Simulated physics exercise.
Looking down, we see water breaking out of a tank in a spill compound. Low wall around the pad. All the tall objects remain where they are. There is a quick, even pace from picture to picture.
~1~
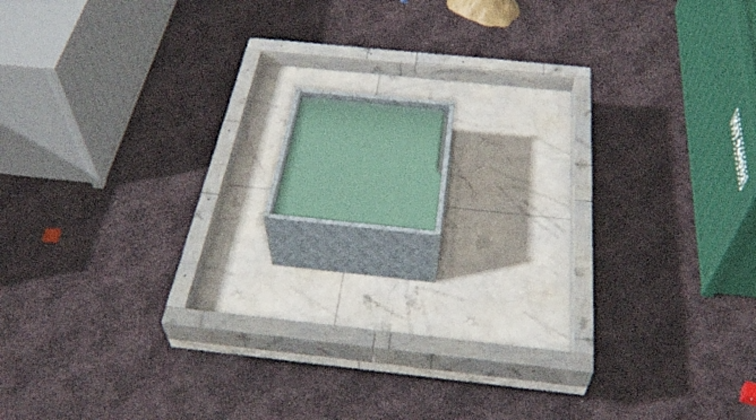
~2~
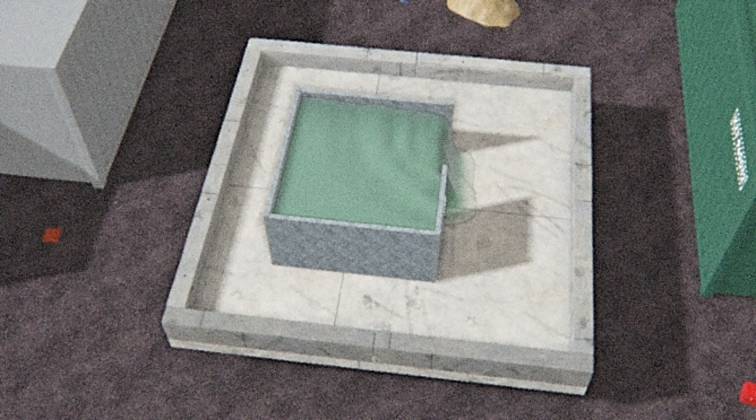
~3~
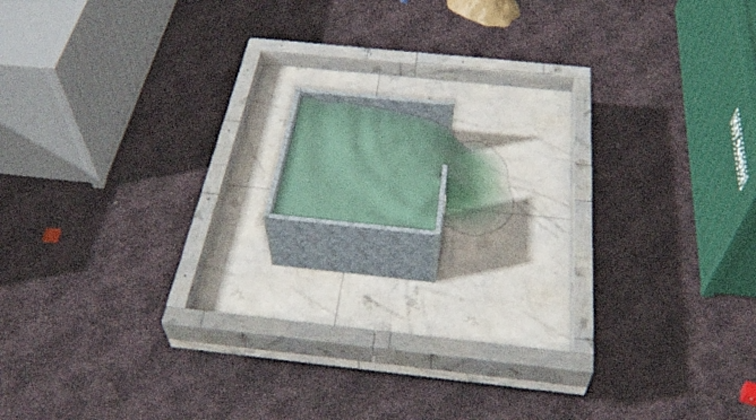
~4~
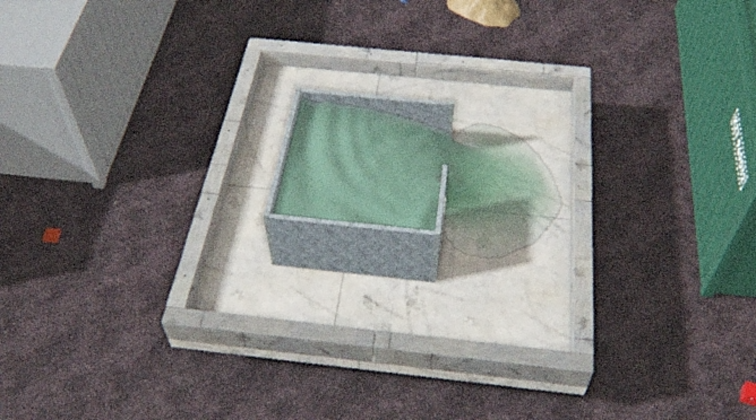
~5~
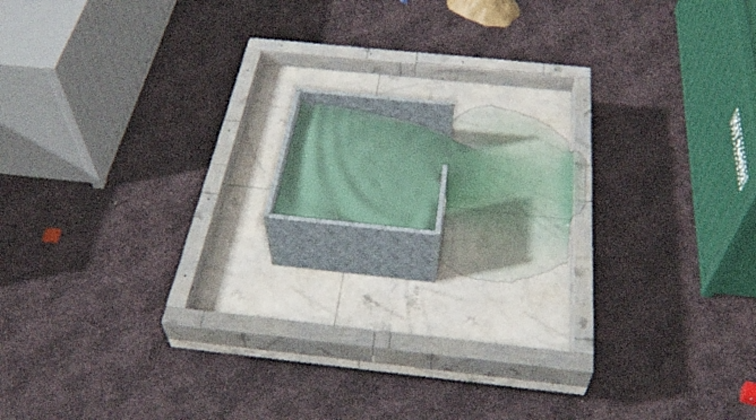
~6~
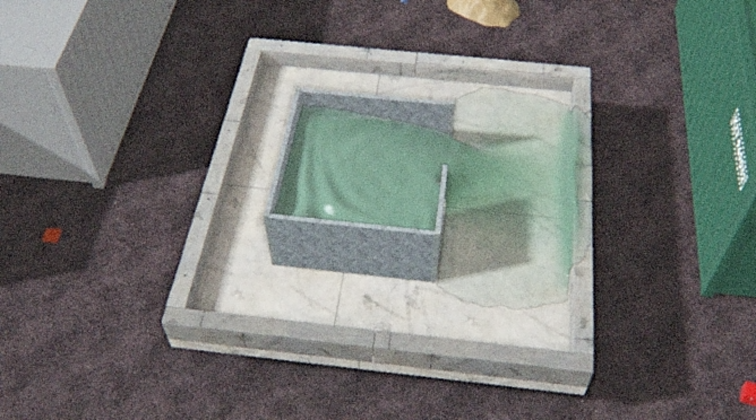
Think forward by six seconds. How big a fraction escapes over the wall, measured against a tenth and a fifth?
The overflow is in the tenth-to-fifth band.
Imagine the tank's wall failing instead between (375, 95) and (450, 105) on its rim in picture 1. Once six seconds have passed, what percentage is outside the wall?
About 16 %.
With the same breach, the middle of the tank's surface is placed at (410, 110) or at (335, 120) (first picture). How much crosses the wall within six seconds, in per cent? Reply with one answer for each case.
I'd say some 24 per cent for the first and some 14 per cent for the second.
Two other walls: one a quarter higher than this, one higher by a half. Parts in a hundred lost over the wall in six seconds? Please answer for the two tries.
8 % then 4 %.
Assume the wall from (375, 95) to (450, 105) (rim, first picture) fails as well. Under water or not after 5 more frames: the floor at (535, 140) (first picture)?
Well, by then that point would be drenched.
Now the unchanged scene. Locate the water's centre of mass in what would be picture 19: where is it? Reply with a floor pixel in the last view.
Near (433, 201).
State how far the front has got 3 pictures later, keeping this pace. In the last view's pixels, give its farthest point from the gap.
Look around (565, 362).
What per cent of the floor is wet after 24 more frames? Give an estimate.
Roughly 95 per cent.
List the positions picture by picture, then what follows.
The water tank at (364, 161) is whole and still, in the first frame.
Water pours out at (444, 166) and has run to (458, 152), in the second frame.
The front is at (500, 220), out from the gap at (444, 169), in the third frame.
The front is at (553, 208), out from the gap at (443, 171), in the fourth frame.
The front is at (566, 253), out from the gap at (443, 172), in the fifth frame.
The front is at (567, 110), out from the gap at (443, 171), in the sixth frame.
A moment on, water covers 40 % of the floor; the low wall has let 1 % over.
Next, water covers 35 % of the floor; the low wall has let 3 % over.
Then, water covers 65 % of the floor; the low wall has let 14 % over.
Later, water covers 80 % of the floor; the low wall has let 17 % over.
In the end, water covers 85 % of the floor; the low wall has let 18 % over.
